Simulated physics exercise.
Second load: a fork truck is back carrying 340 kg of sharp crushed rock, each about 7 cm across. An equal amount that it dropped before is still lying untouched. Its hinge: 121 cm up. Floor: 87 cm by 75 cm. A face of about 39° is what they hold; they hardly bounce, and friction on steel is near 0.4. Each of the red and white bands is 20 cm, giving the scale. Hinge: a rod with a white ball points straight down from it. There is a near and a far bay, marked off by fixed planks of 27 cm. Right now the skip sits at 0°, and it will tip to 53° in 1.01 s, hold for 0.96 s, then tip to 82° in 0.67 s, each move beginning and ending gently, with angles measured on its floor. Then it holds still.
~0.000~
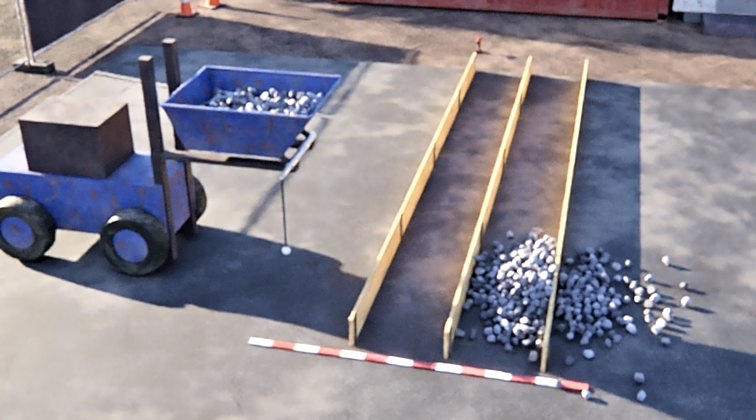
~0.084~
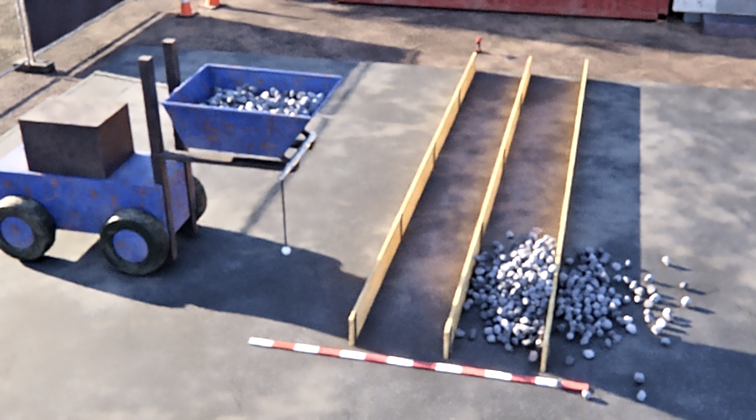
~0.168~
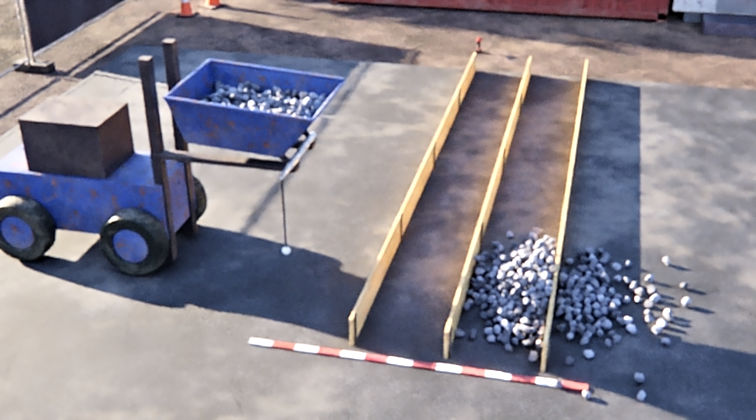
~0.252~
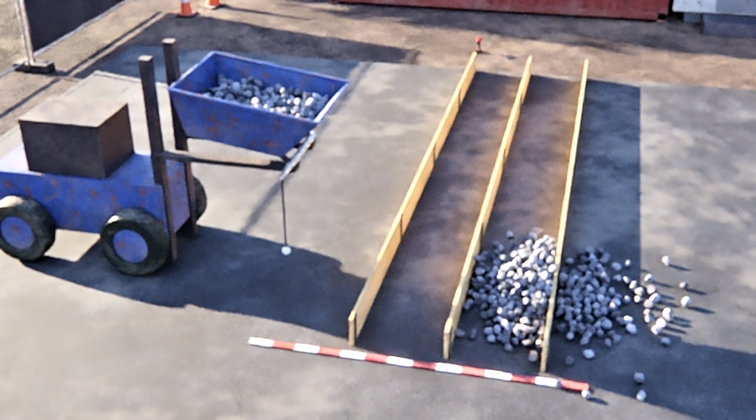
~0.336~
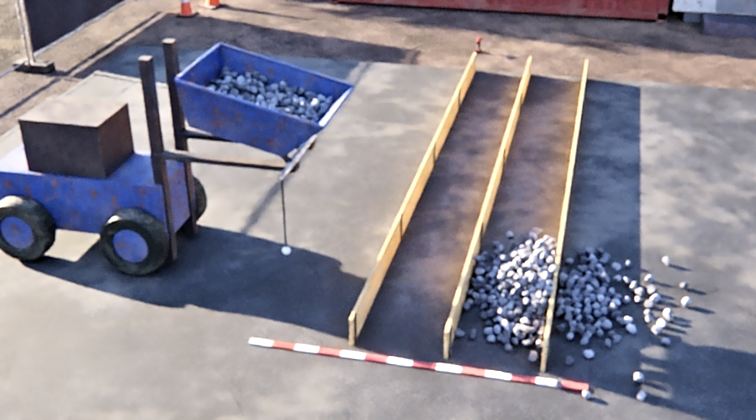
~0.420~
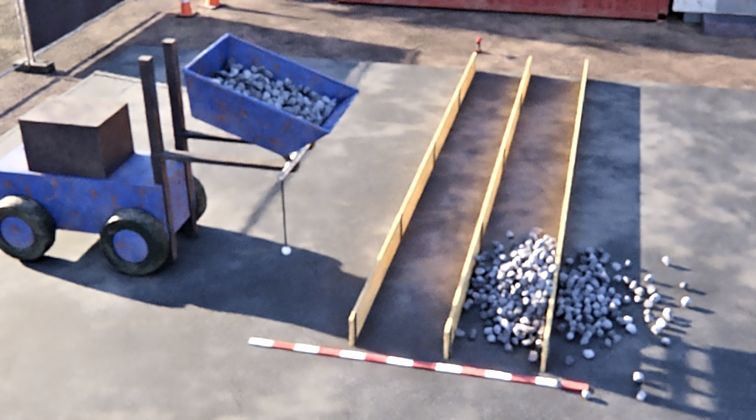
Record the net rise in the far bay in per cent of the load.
Net rise: About 0 %.
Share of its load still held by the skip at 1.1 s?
Estimate: 100 % remaining inside, roughly.
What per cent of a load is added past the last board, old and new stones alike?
Around 0 in a hundred.
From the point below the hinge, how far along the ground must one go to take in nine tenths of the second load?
Close to 140 centimetres.
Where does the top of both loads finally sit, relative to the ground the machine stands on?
I'd say close to 34 cm above the ground.
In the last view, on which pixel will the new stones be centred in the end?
I'd put their centre close to (421, 271).
After 0.8 s the floor is at 45°; in per cent of one load, 100 in the skip, 78 in the far bay, 22 past the last board; the foremost stones are at (670, 308).
After 1.1 s the floor is at 53°; in per cent of one load, 100 in the skip, 78 in the far bay, 22 past the last board; the foremost stones are at (670, 308).
After 3.1 s the floor is at 82°; in per cent of one load, 42 in the skip, 6 short of the bays, 51 in the near bay, 78 in the far bay, 22 past the last board; the foremost stones are at (670, 308).
After 5.7 s the floor is at 82°; in per cent of one load, 0 in the skip, 1 short of the bays, 99 in the near bay, 78 in the far bay, 22 past the last board; the foremost stones are at (670, 308). Net gain in the far bay, 0.
